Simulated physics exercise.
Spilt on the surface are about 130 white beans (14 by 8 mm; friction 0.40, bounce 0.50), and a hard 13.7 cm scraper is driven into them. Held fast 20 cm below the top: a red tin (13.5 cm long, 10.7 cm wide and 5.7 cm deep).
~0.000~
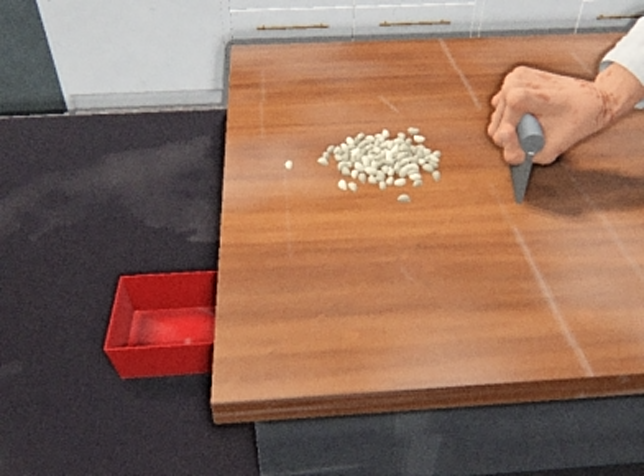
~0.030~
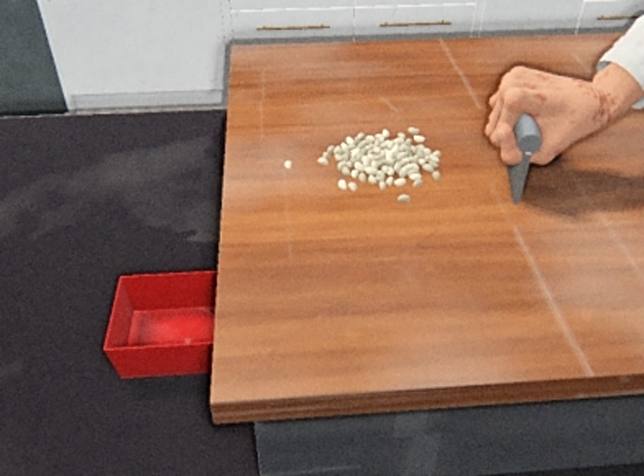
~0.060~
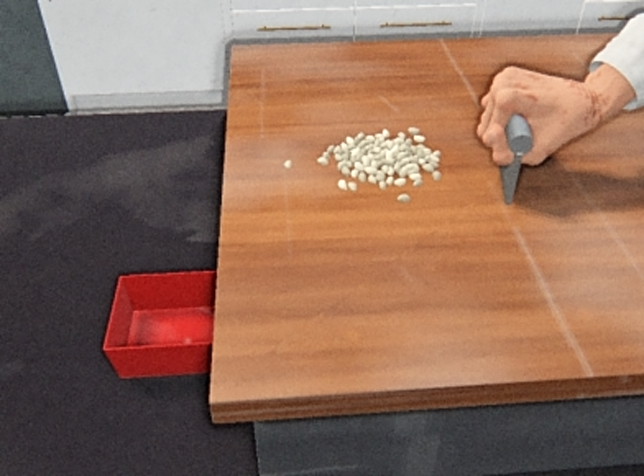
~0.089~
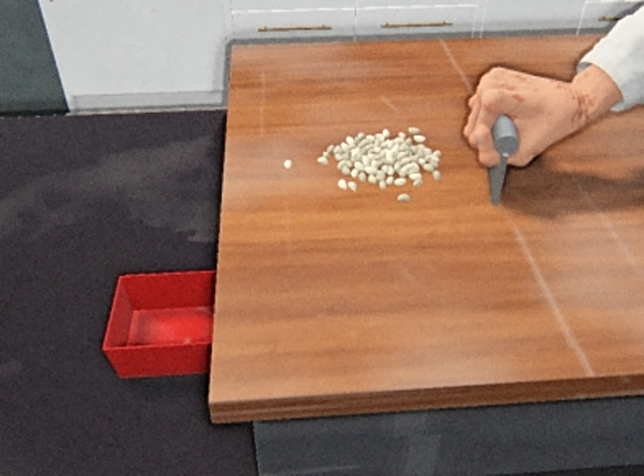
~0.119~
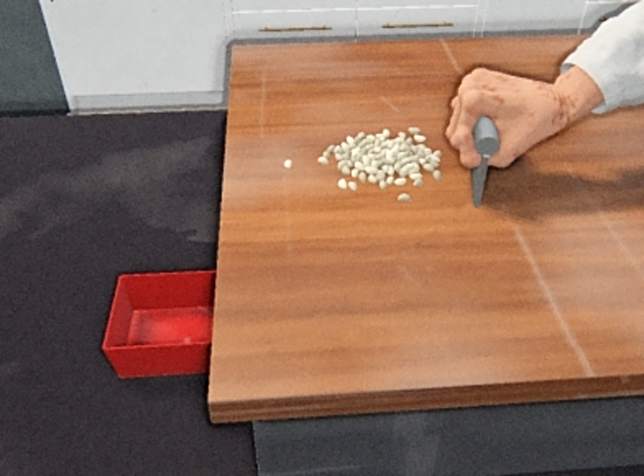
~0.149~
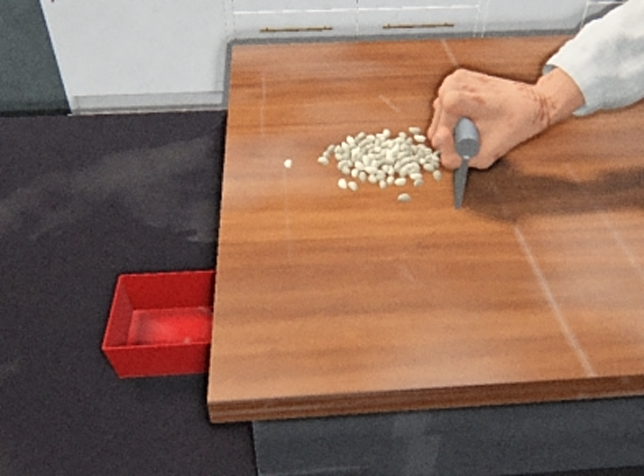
A hand gripping a grey scraper slid it leftward across the wooden table, slowly at first and then faster, nearing a pile of white beans that lay still, while a red tin sat below the table's left edge.
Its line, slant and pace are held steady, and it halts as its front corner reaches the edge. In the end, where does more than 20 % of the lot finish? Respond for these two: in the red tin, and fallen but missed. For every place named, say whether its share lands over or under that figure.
Red tin - over, fallen but missed - over.
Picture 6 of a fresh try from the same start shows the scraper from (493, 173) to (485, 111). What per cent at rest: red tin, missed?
Final tally - red tin 5, missed 0.
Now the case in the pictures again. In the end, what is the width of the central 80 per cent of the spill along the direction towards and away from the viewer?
It spans about 28 cm.
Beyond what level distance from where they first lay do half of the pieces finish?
About 28 cm.
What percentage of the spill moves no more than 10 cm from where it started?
I'd put it at around 20 per cent.
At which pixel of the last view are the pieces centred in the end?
Somewhere close to (175, 269).
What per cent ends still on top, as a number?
Roughly 35 percent.
Then, at 0.36 s, scraper 22 cm from its start, spill 14 cm wide; still on top 100 %.
After 0.57 s, scraper 32 cm from its start, spill 17 cm wide; off the edge, not caught 30 %, still on top 70 %.
After 0.75 s, scraper 32 cm from its start, spill 20 cm wide; red tin 25 %, off the edge, not caught 35 %, still on top 40 %.
At rest (2.4 s), red tin 25 %, fallen but missed 40 %, still on top 35 %.
